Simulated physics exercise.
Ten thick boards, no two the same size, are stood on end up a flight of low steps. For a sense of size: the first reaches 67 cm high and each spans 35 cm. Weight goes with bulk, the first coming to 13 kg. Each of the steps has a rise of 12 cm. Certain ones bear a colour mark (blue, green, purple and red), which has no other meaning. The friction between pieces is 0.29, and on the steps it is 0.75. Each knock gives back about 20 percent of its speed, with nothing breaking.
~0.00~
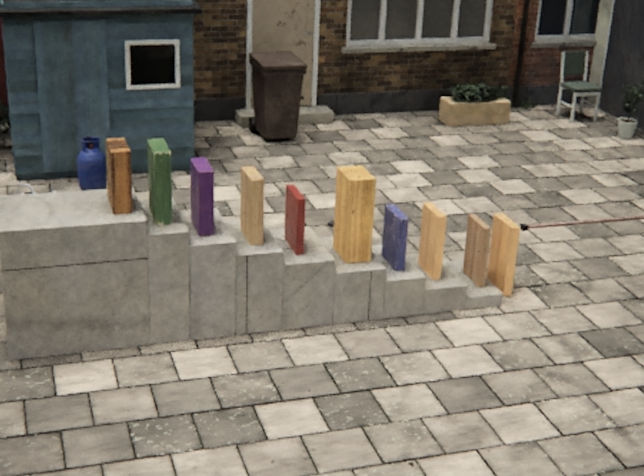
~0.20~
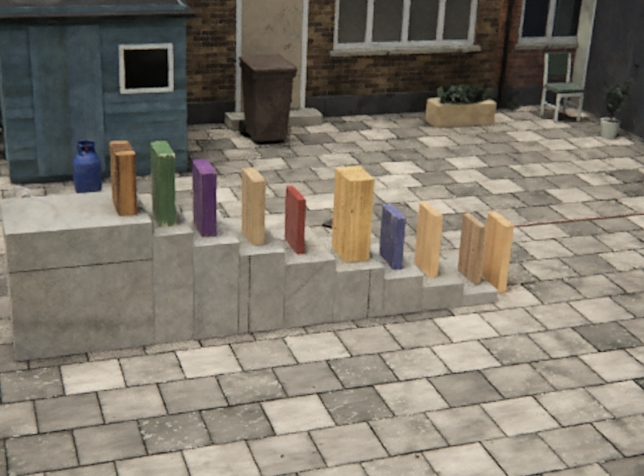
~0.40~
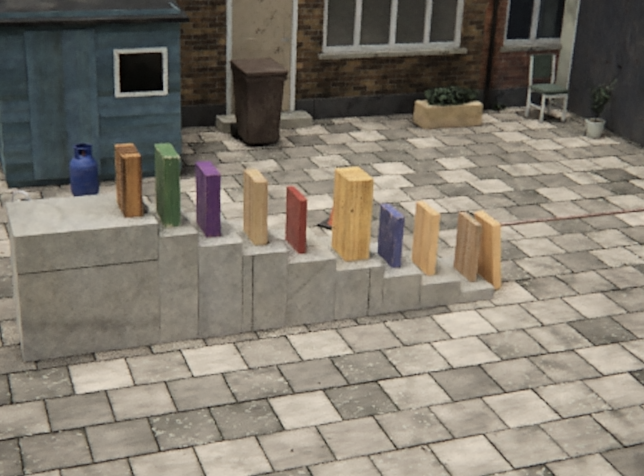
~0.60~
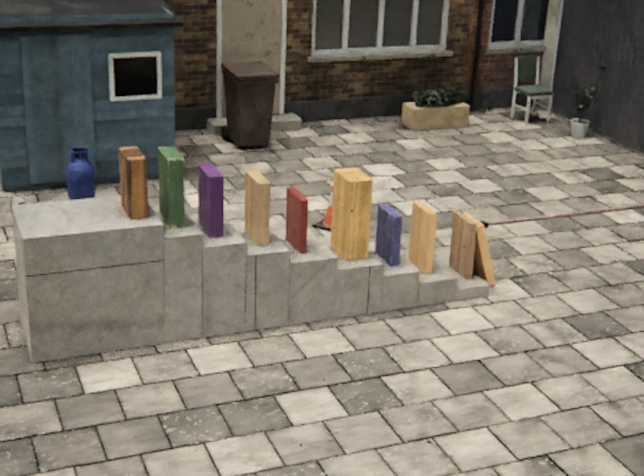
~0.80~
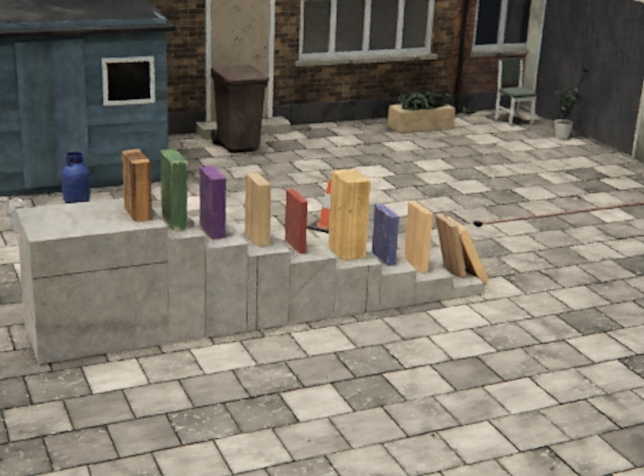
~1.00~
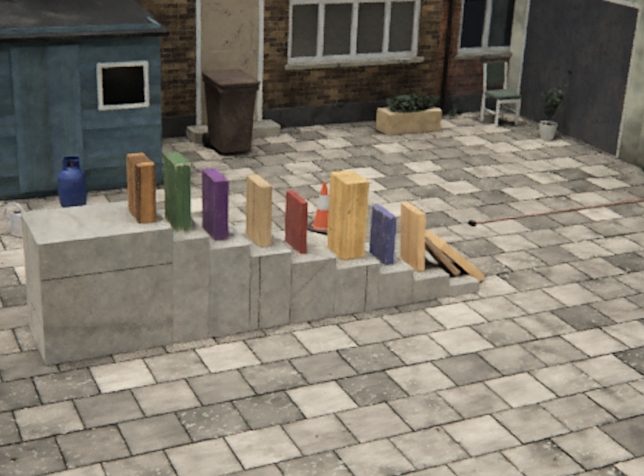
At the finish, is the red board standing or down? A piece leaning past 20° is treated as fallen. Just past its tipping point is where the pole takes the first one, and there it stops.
Standing.
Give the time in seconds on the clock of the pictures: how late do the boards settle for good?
Roughly 2.0 seconds.
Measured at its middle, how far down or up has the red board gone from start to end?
Lower by close to 0 cm.
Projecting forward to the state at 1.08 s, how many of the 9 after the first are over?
Count by then: 1.
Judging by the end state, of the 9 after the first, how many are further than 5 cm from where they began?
3 have shifted.
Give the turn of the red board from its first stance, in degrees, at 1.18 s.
0°.
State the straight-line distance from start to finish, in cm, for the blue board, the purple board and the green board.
Blue 10 cm, purple 0 cm, green 0 cm.
By 1.08 s, 1 of the 9 other boards over; red board unmoved.
By 1.18 s, 2 of the 9 other boards over; red board unmoved; blue board tilted 4°.
By 1.34 s, 3 of the 9 other boards over; red board unmoved; blue board tilted 29°.
When it is over (2.2 s), 3 of the 9 other boards over; red board unmoved; blue board tilted 29°; purple board unmoved. Six left standing. In pixels of the last frame, middles, red board near (296, 222), blue board near (371, 237).
